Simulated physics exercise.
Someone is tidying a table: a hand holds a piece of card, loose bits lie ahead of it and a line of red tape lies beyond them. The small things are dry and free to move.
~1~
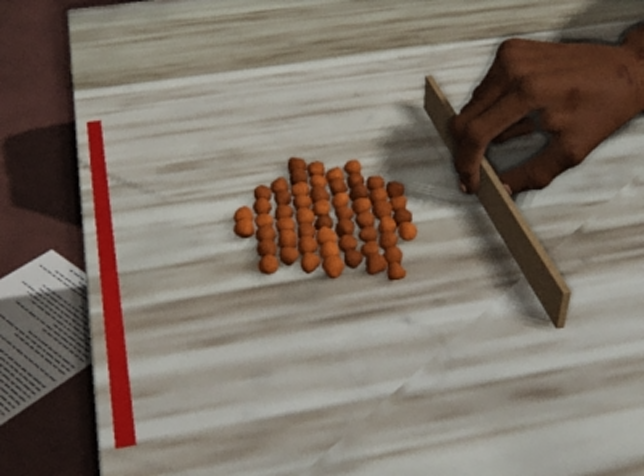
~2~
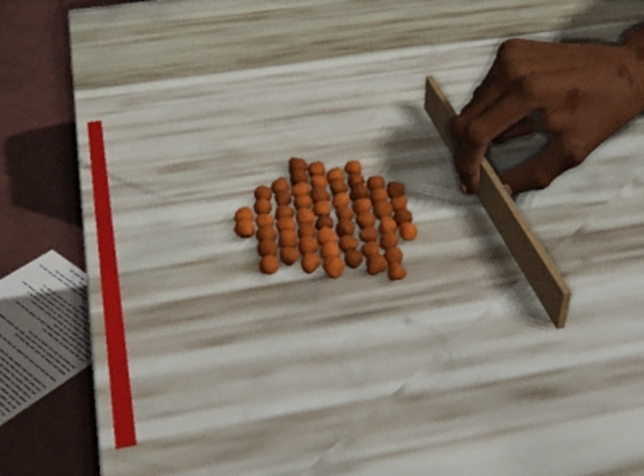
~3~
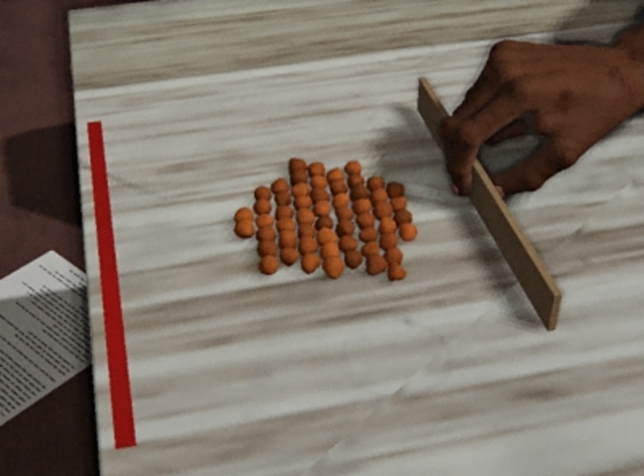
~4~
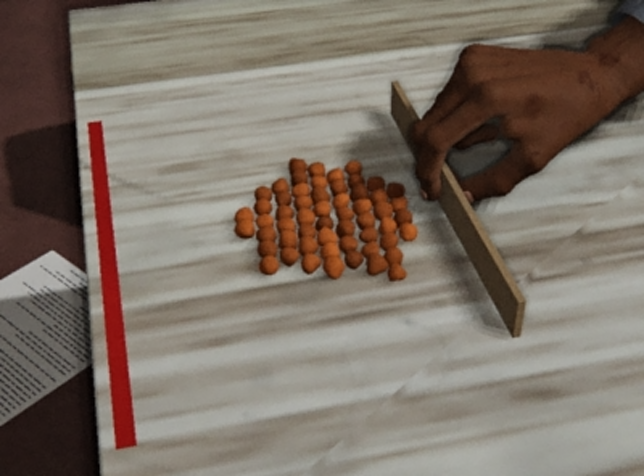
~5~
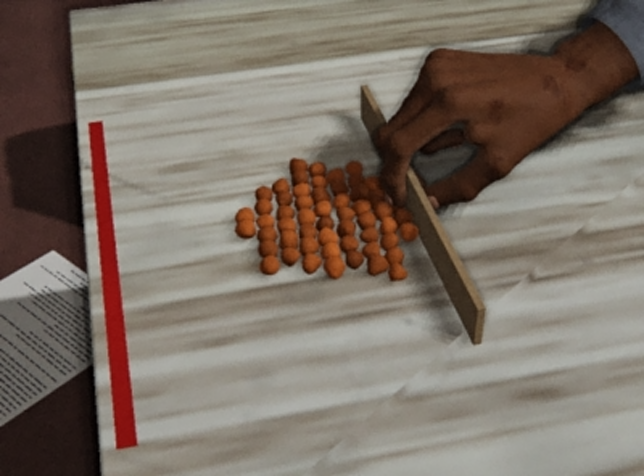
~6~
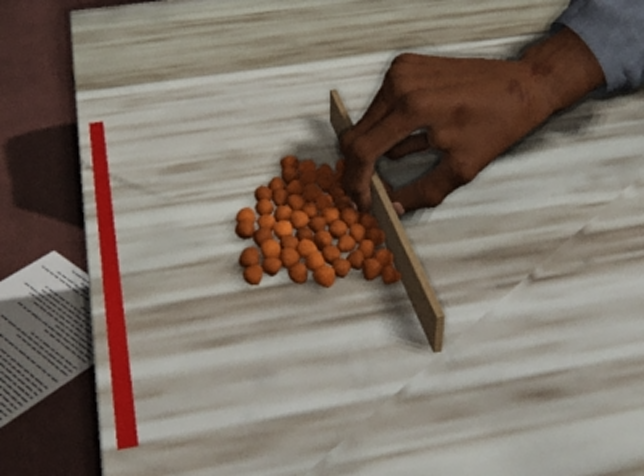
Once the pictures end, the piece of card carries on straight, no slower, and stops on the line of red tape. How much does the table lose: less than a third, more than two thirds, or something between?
Expected result: The larger part, beyond two thirds.
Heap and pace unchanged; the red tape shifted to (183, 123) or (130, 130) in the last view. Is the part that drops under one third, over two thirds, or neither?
For the first place it's less than a third, and for the second it's the middle third.
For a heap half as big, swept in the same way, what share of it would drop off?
Roughly 100 per cent of the heap.
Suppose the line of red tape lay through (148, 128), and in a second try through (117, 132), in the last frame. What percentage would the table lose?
Note: Case one around 30 in a hundred, case two around 80 in a hundred.
Soon after the last picture, piece of card still moving, near (233, 207); heap all on the table, its front near (123, 235).
A little later, piece of card stopped at the red tape; heap most over the edge.
Later still, piece of card stopped at the red tape; heap all over the edge.
At rest, piece of card stopped at the red tape; heap all over the edge.
